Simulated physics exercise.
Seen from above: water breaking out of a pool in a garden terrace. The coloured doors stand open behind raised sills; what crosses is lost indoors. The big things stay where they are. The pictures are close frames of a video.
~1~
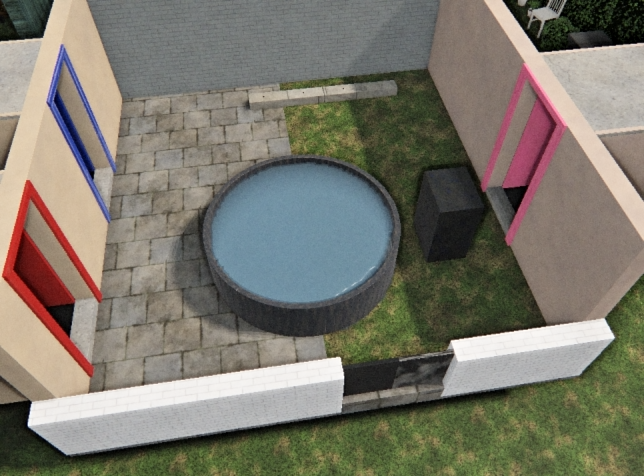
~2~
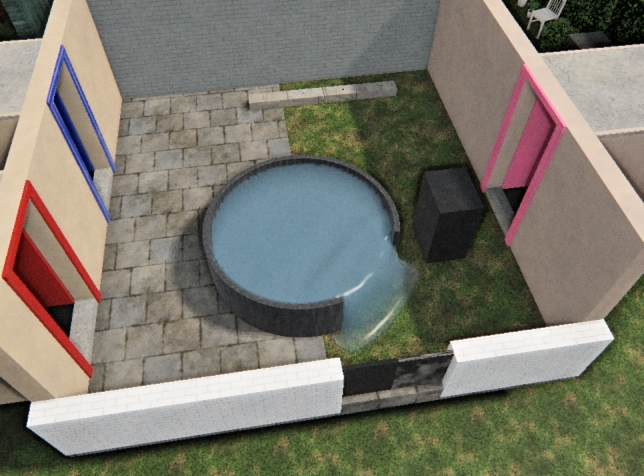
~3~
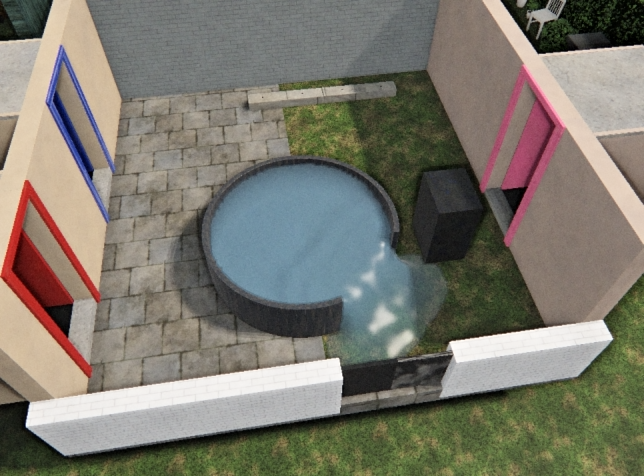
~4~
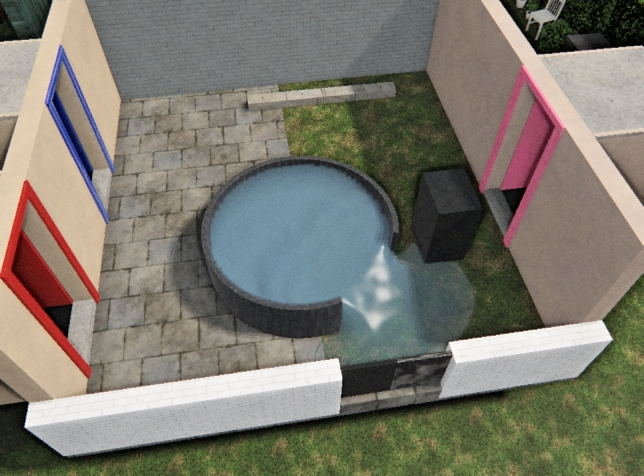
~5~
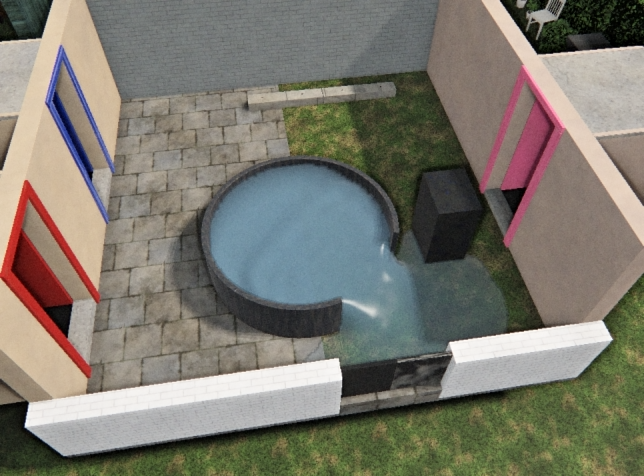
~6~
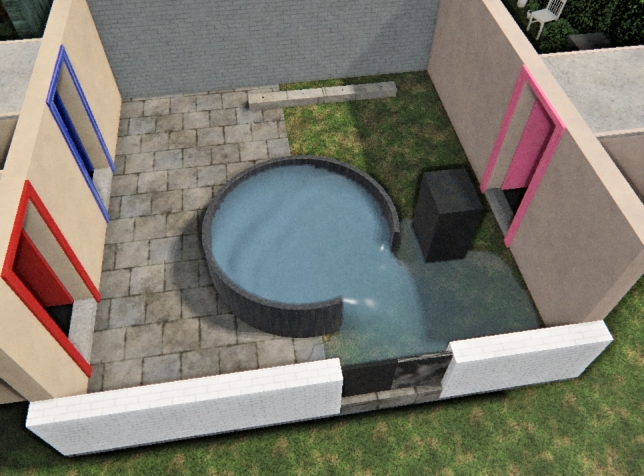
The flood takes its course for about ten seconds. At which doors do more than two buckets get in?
One by one: The blue door holds within the limit; the red door holds within the limit; the pink door floods.
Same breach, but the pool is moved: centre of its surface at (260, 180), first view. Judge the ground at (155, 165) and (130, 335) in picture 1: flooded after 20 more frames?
In turn: No water, covered.
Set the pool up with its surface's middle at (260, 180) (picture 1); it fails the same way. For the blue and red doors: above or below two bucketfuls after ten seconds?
My reading: Blue takes less, red keeps below it.
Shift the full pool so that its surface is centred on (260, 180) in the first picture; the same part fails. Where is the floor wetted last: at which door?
I say the blue door.
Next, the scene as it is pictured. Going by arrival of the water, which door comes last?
I say the blue one.
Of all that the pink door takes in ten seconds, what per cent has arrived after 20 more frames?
I make it 35 per cent.
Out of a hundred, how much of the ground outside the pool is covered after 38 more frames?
About 85 per cent.
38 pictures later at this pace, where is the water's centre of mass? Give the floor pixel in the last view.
Close to (339, 237).
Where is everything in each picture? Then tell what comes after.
Still water in the pool at (302, 227), in the first frame.
Water pours out at (377, 290) and has run to (338, 336), in the second frame.
The front is at a hidden place, out from the gap at (376, 292), in the third frame.
The front is at (469, 297), out from the gap at (375, 294), in the fourth frame.
Water pours out at (375, 293) and has run to (502, 318), in the fifth frame.
Water pours out at (376, 293) and has run to a hidden place, in the sixth frame.
A moment on, water covers 20 % of the floor; the blue door not reached, the red door not reached, the pink door not reached.
Next, water covers 30 % of the floor; the blue door not reached, the red door not reached, the pink door wet at the sill, nothing in.
Then, water covers 50 % of the floor; the blue door not reached, the red door wet at the sill, nothing in, the pink door over two buckets in.
Later, water covers 85 % of the floor; the blue door wet at the sill, nothing in, the red door wet at the sill, nothing in, the pink door over two buckets in.
In the end, water covers 95 % of the floor; the blue door wet at the sill, nothing in, the red door wet at the sill, nothing in, the pink door over two buckets in.
